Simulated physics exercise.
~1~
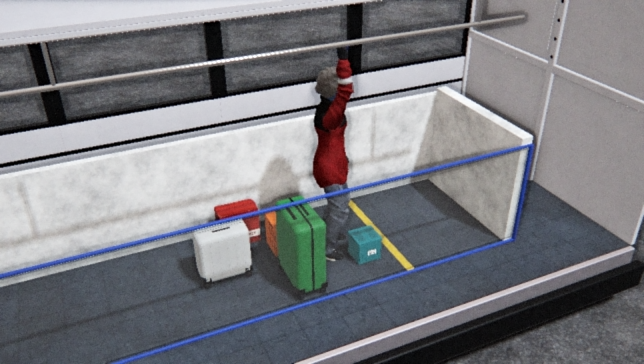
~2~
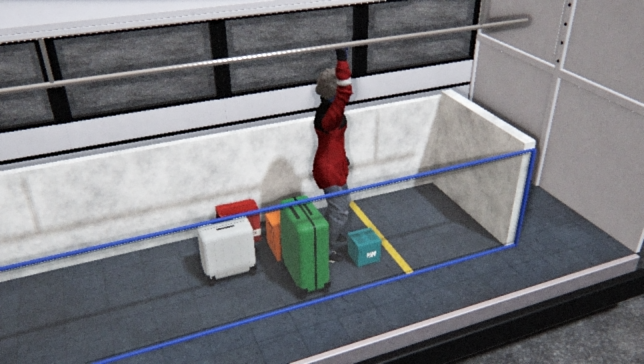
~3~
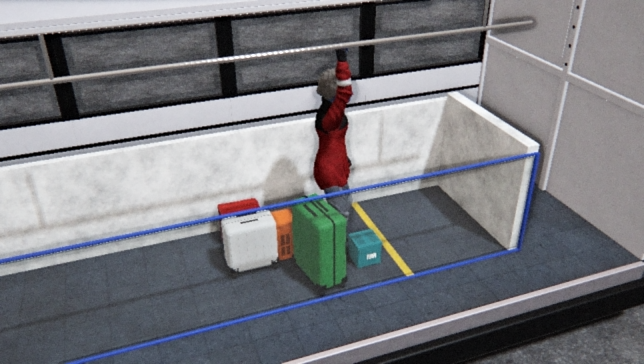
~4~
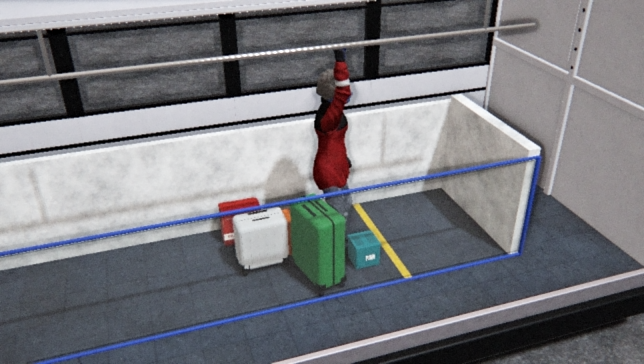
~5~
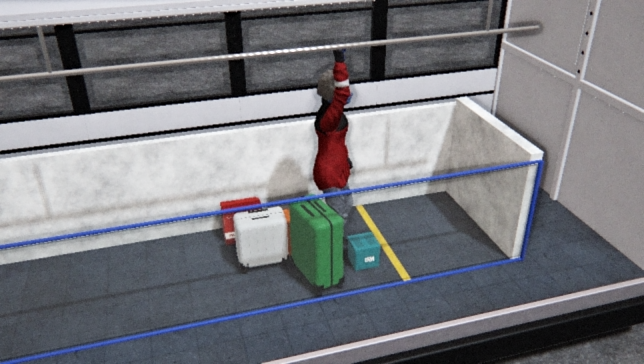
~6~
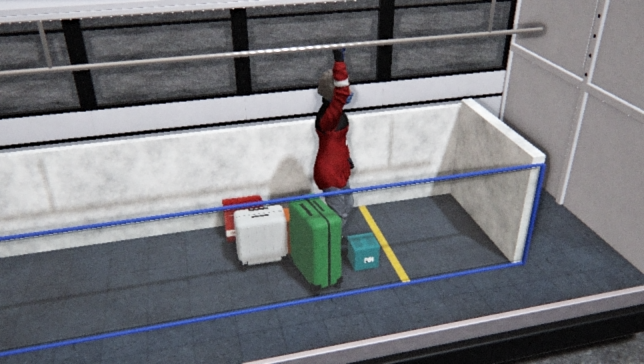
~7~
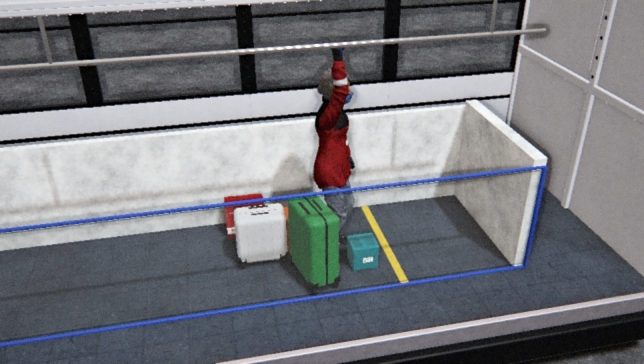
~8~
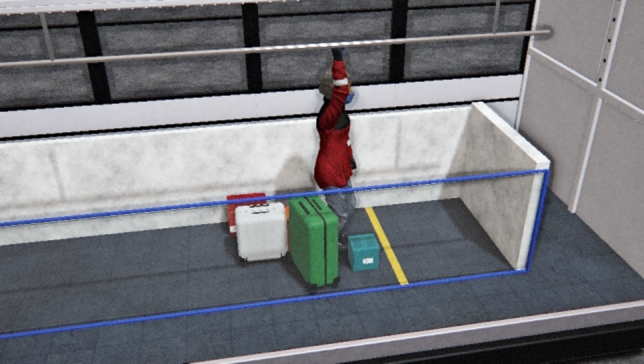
White and green suitcases slide slightly right, then stop upright short of the yellow line.
